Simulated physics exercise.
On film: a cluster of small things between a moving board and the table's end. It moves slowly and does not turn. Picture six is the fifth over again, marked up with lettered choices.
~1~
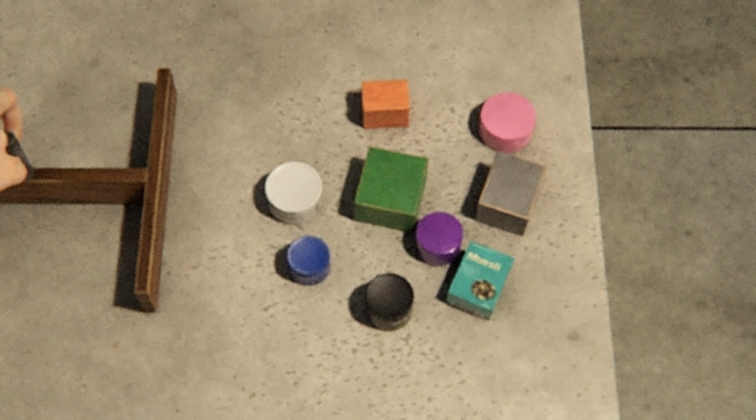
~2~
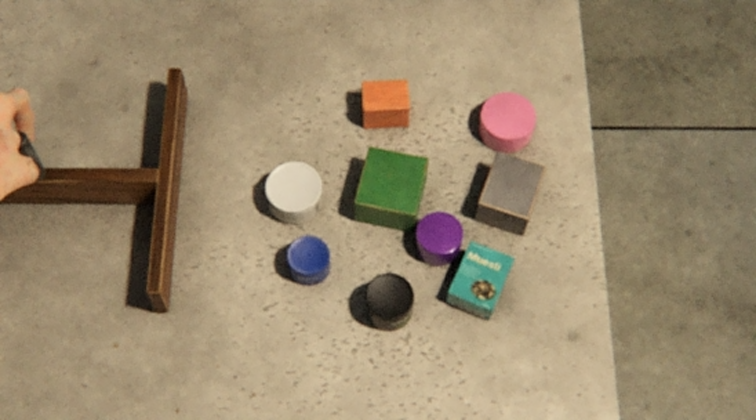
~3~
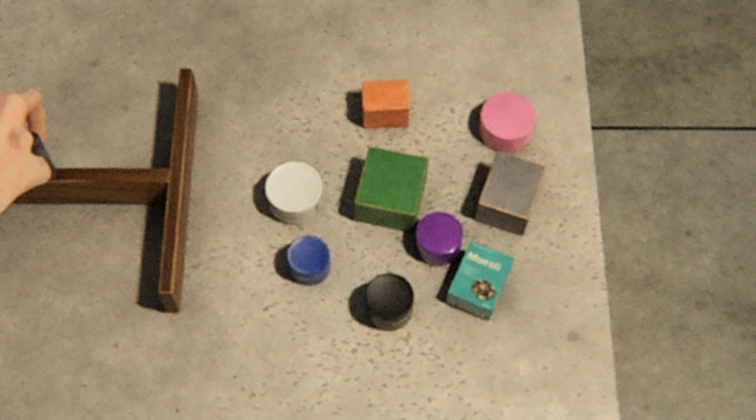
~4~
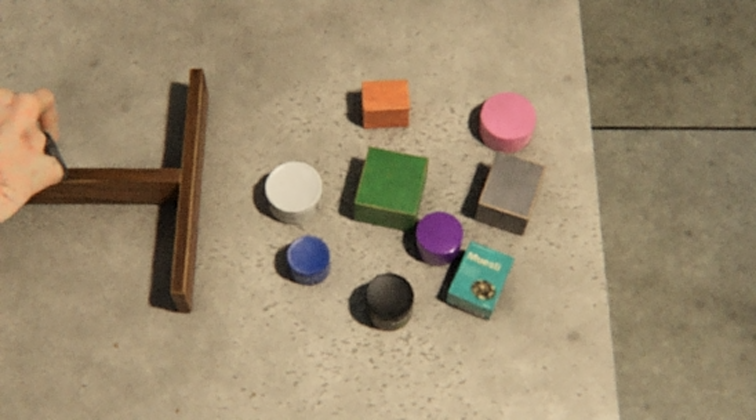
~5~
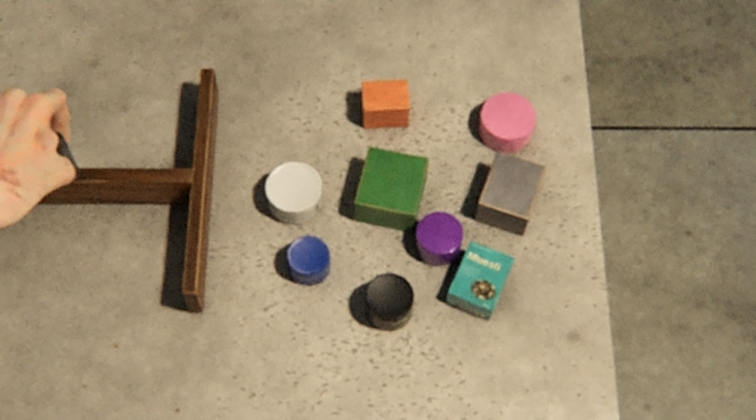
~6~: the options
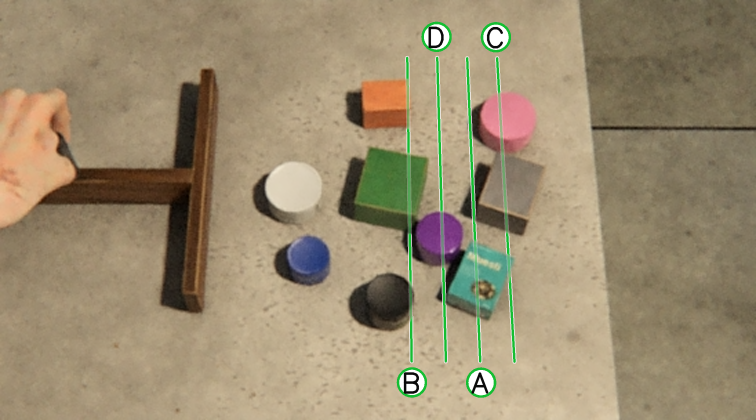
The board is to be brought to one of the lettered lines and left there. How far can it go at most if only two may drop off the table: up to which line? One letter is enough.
No farther than C.
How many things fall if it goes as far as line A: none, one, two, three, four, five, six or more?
In all, one.
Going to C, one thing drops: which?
The grey block.
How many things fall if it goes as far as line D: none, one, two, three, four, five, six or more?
In all, none.
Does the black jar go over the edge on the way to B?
By then, no.
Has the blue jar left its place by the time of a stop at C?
Yes.
On the copy, A at (473, 200); B at (409, 199); C at (505, 200); D at (441, 199).
On C. First, board (309, 175); purple pot (447, 242); blue jar (337, 261).
Then, board (420, 176); grey block (569, 192); green block (513, 183).
Finally, board (504, 176); grey block over the edge; green block (590, 177); one fallen.
By contrast, A is within the limit but short; B is within the limit but short; D is within the limit but short.
